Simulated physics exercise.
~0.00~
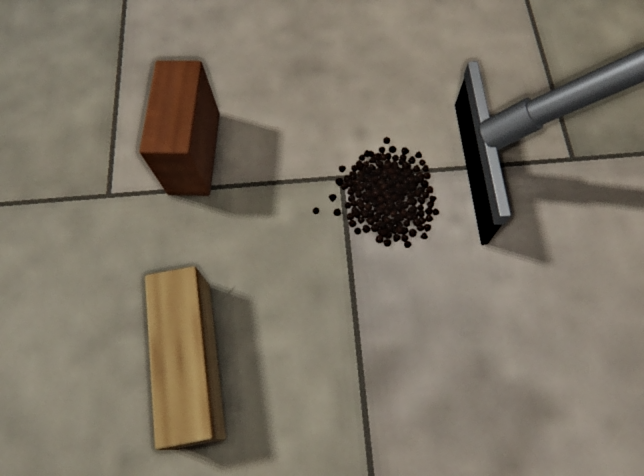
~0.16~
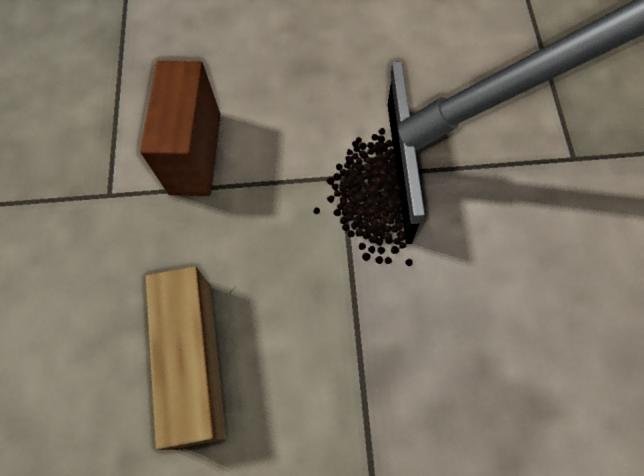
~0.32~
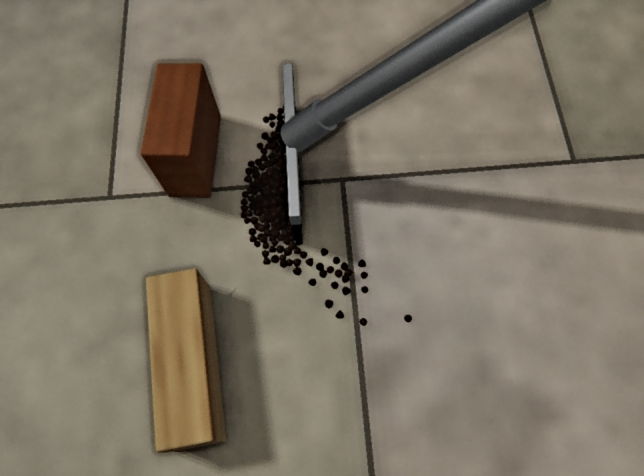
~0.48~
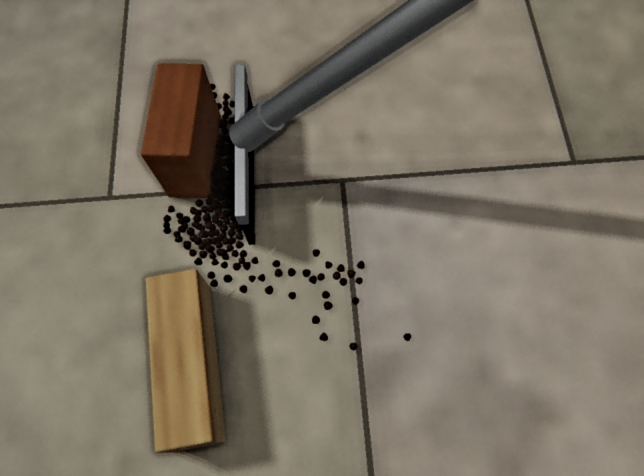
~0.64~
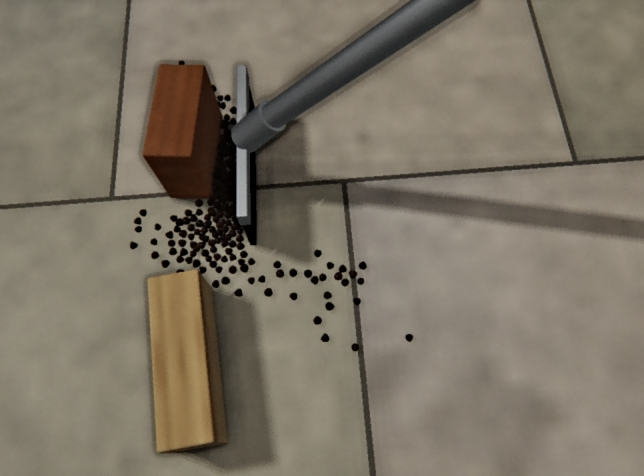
On a grey tiled floor, a squeegee pushes a pile of small dark beans left towards a reddish-brown block and a pale wooden one, leaving stragglers behind, then stops beside the reddish block with most beans before the blocks and some in the gap.
